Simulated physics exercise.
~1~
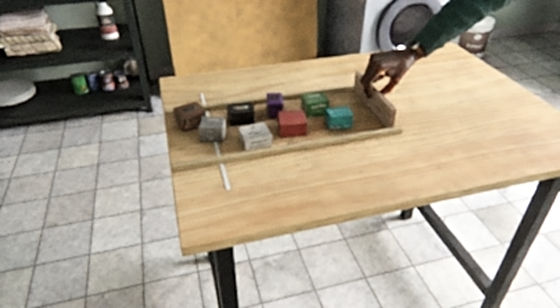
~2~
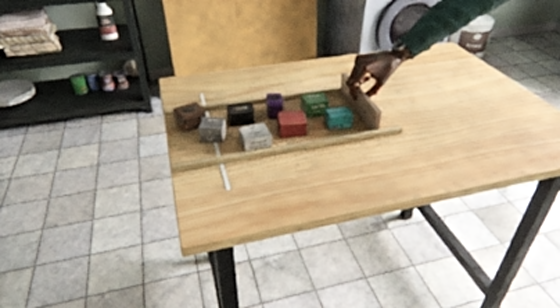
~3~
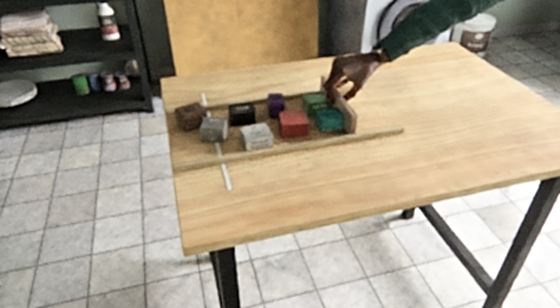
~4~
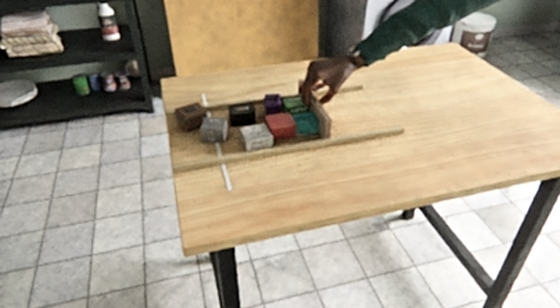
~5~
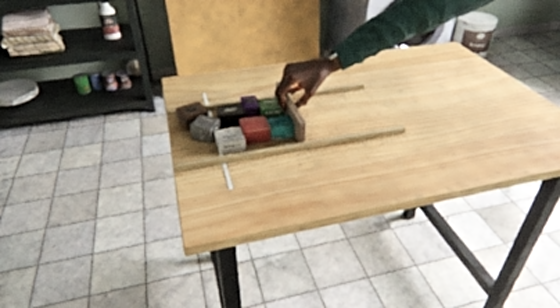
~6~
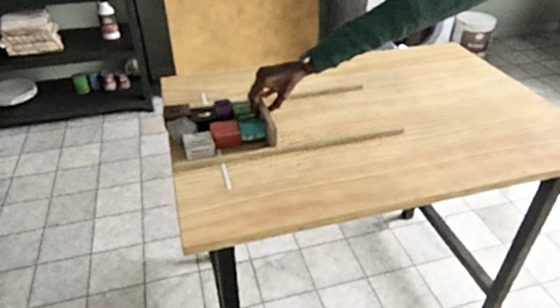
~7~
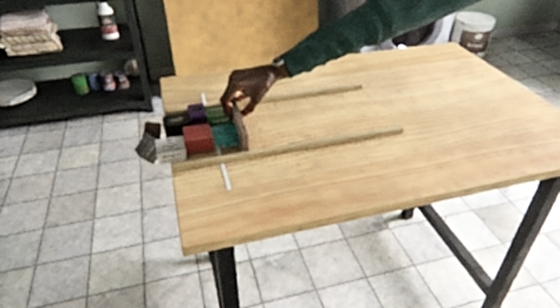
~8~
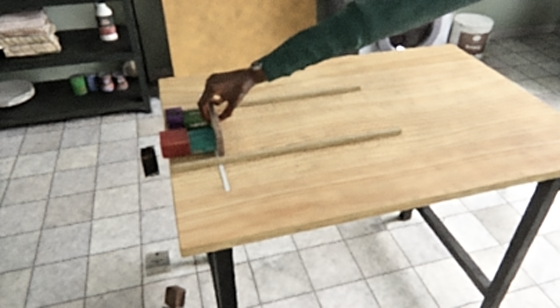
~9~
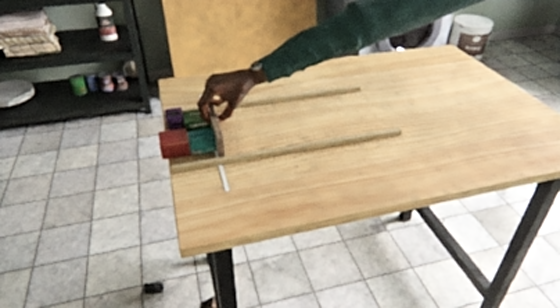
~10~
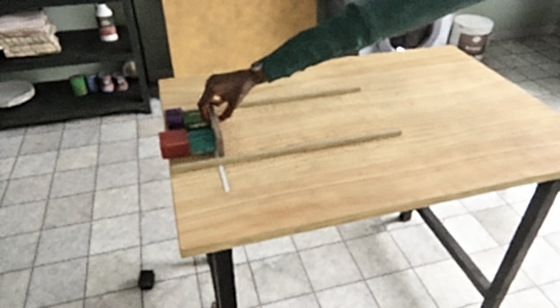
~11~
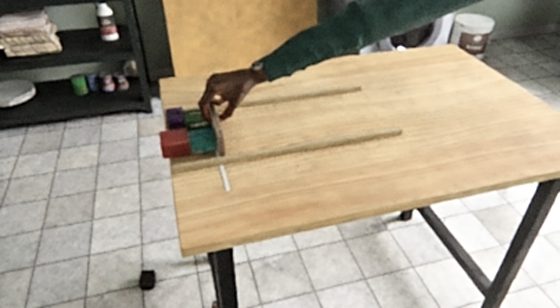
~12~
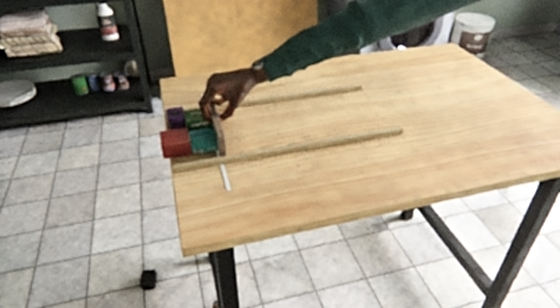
At first, a hand in a green sleeve holds a small upright board at the right of a cluster of little coloured boxes on a wooden table, between two thin strips. The hand slides the board left, gathering the green, teal, red and purple boxes against the grey, white, brown and black ones. The whole group then shifts toward the table's left edge. The grey and brown boxes tip over first, and the white and black ones follow, tumbling to the tiled floor. The board stops near the pale tape, with the red box jutting over the edge and the black one lying below.
